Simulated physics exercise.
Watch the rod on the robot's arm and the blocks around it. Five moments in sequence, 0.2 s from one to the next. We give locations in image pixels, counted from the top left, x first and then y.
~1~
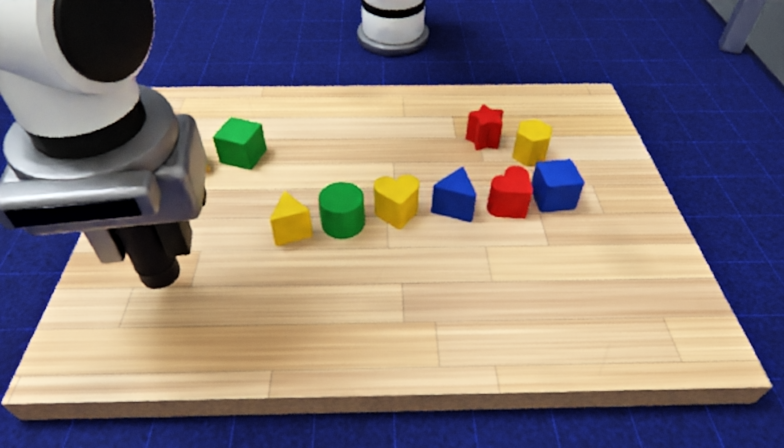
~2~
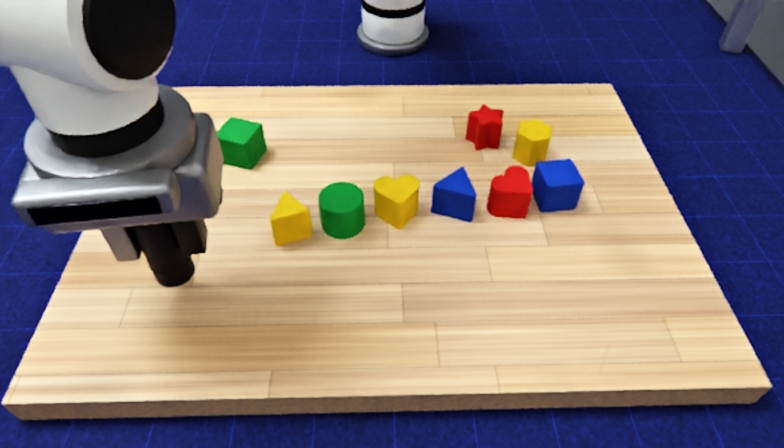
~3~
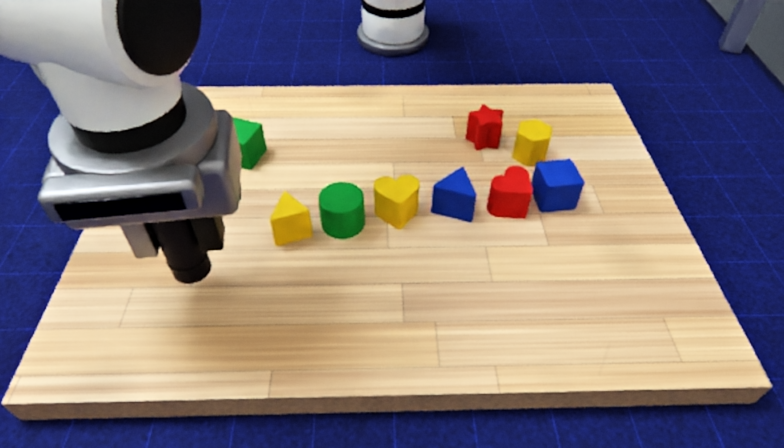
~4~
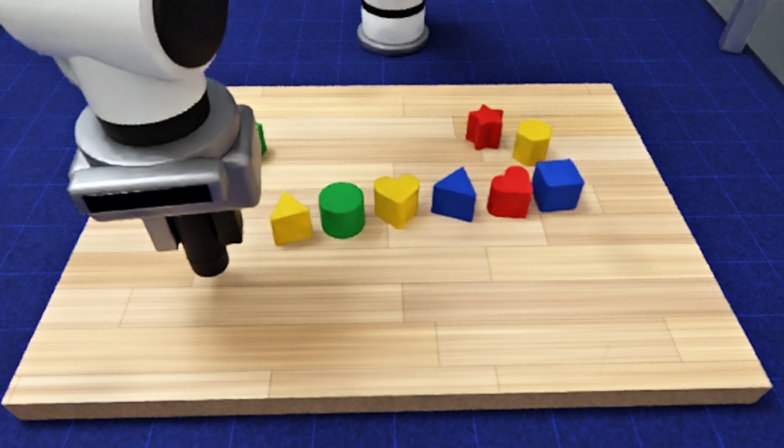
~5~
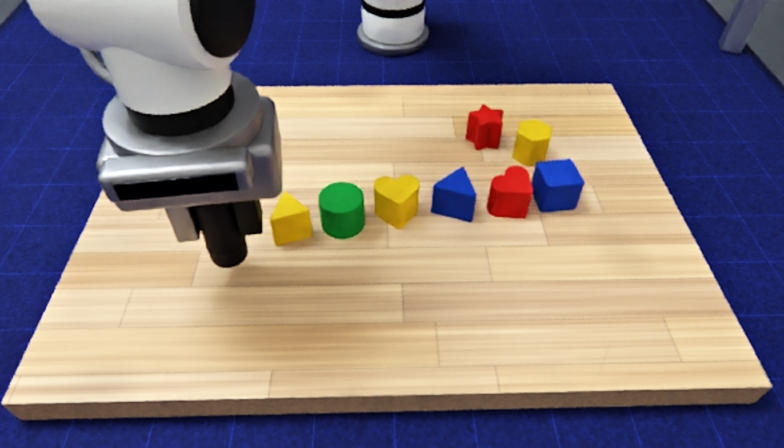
To begin with, a robot arm holds a dark rod over the left side of a wooden board, with colourful blocks spread across it. The arm slides steadily right and slightly away from the viewer, gradually covering the green block behind it, and the rod nears the yellow triangular piece while the visible blocks stay still.
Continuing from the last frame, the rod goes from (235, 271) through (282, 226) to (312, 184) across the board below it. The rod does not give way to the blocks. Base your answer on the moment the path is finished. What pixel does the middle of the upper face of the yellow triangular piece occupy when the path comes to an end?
It will likely be found at (314, 197).
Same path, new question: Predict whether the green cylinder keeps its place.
It is shoved along.
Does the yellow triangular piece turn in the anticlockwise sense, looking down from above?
No, I don't think so.
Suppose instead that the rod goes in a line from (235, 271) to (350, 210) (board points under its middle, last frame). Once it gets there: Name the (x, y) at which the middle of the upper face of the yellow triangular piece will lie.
It sits at (331, 170).
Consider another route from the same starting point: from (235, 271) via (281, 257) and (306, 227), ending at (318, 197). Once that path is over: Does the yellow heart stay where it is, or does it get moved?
When the path is over, the yellow heart is still on its spot.
On the path given first. One third of the way, rod at (263, 224); yellow triangular piece at (292, 205), turned 15° anticlockwise.
Two thirds of the way, rod at (293, 196); yellow triangular piece at (315, 197), turned 20° clockwise; green cylinder at (353, 196).
At the end, rod at (310, 168); green square in place; yellow triangular piece at (315, 197), turned 20° clockwise; green cylinder at (353, 196).
